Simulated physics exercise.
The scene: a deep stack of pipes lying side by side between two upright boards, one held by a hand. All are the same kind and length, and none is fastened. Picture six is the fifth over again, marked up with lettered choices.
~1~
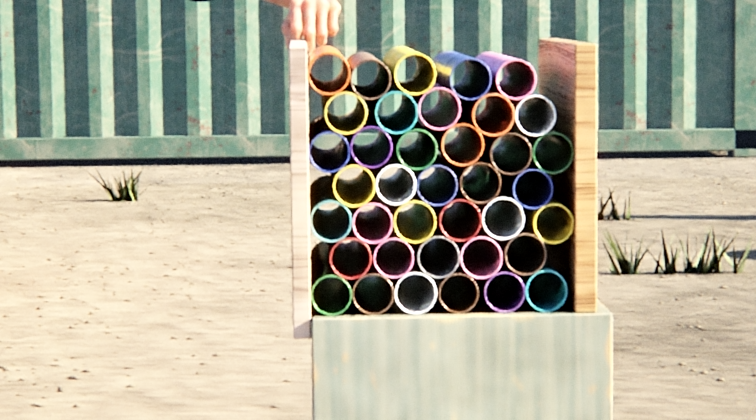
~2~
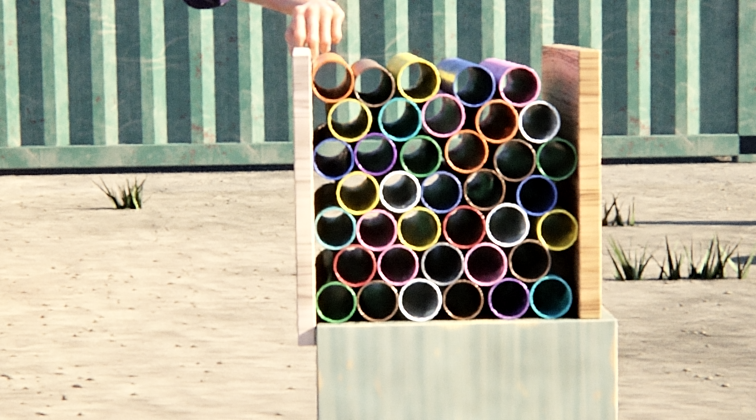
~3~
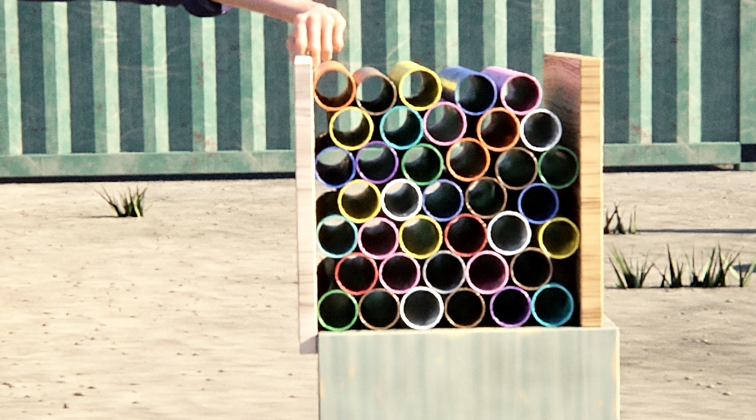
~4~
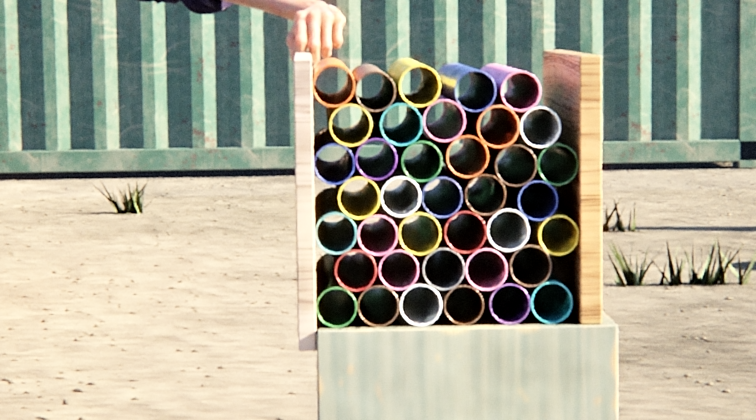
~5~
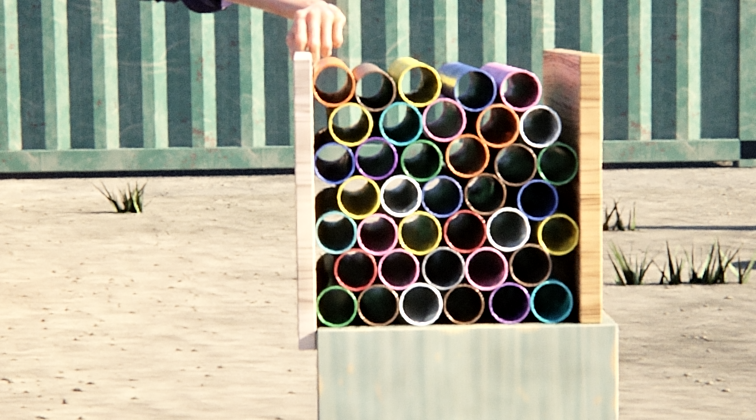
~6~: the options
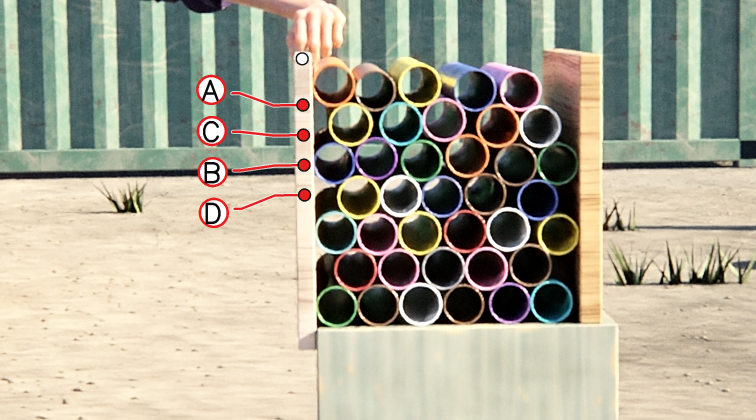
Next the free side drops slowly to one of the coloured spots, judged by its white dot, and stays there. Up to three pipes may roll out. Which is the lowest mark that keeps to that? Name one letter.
No lower than D.
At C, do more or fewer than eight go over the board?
It loses fewer than eight.
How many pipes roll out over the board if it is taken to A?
The count is none.
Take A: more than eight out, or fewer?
At A, fewer than eight.
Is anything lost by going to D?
At D: Yes.
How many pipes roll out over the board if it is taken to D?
It comes to one.
On the marked copy, A at (303, 105); B at (304, 165); C at (304, 135); D at (305, 195); the white dot at (302, 59).
With D. Early on, top of the board (312, 120).
Further on, top of the board (314, 192).
At the end, top of the board (314, 195), one out over the board.
As for the rest, A none out over the board; B one out over the board; C one out over the board.
